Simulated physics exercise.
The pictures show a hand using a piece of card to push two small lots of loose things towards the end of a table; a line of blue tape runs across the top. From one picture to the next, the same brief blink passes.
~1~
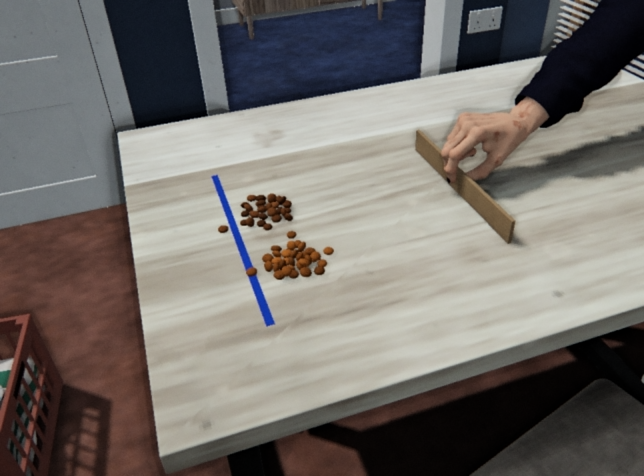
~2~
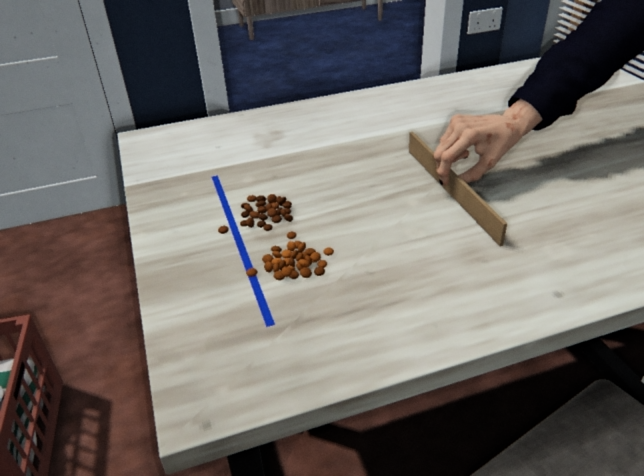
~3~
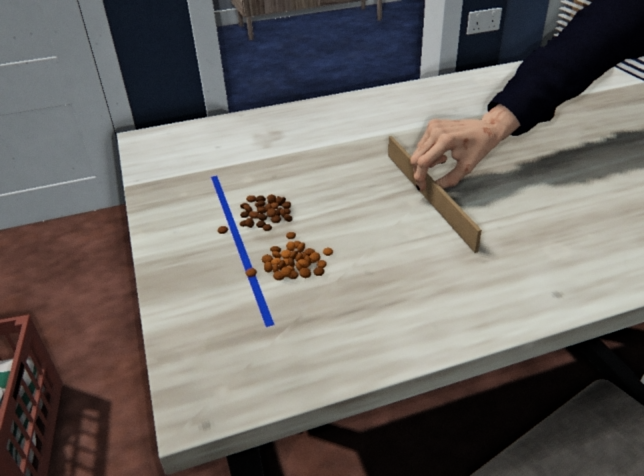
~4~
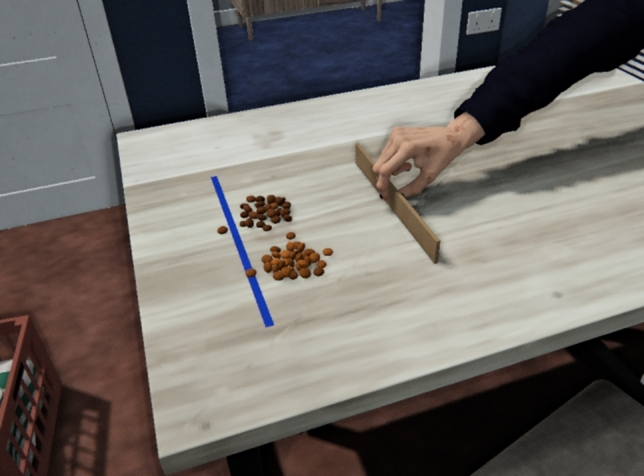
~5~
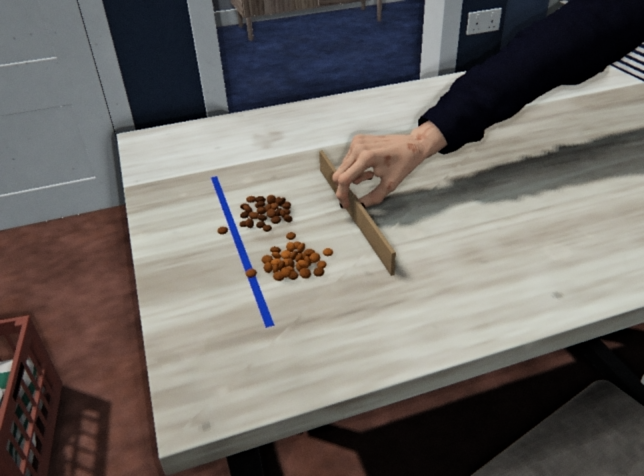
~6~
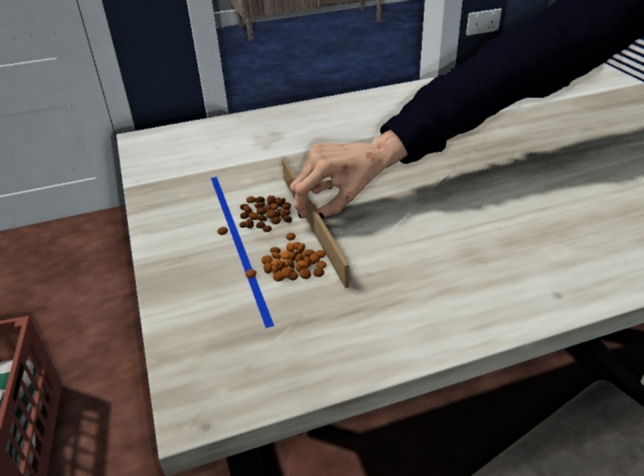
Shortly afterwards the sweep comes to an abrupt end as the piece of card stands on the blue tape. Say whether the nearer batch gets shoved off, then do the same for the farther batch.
Result: The nearer batch partly goes over; the farther batch partly goes over.
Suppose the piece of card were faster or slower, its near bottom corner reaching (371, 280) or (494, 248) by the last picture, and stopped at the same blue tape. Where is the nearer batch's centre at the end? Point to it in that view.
Roughly (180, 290), then (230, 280).
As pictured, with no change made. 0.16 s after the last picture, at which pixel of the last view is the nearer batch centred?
I'd put the middle of it near (203, 285).
Then, 0.07 s later than the last frame, piece of card still moving, near (259, 216); nearer batch all on the table, its front near (242, 278); farther batch all on the table, its front near (213, 234).
Then, 0.16 s later than the last frame, piece of card stopped at the blue tape; nearer batch all on the table, its front near (166, 257); farther batch all on the table, its front near (170, 222).
Then, 0.44 s later than the last frame, piece of card stopped at the blue tape; nearer batch roughly a quarter over the edge; farther batch roughly a third over the edge.
When it is over, piece of card stopped at the blue tape; nearer batch roughly a quarter over the edge; farther batch roughly a third over the edge.
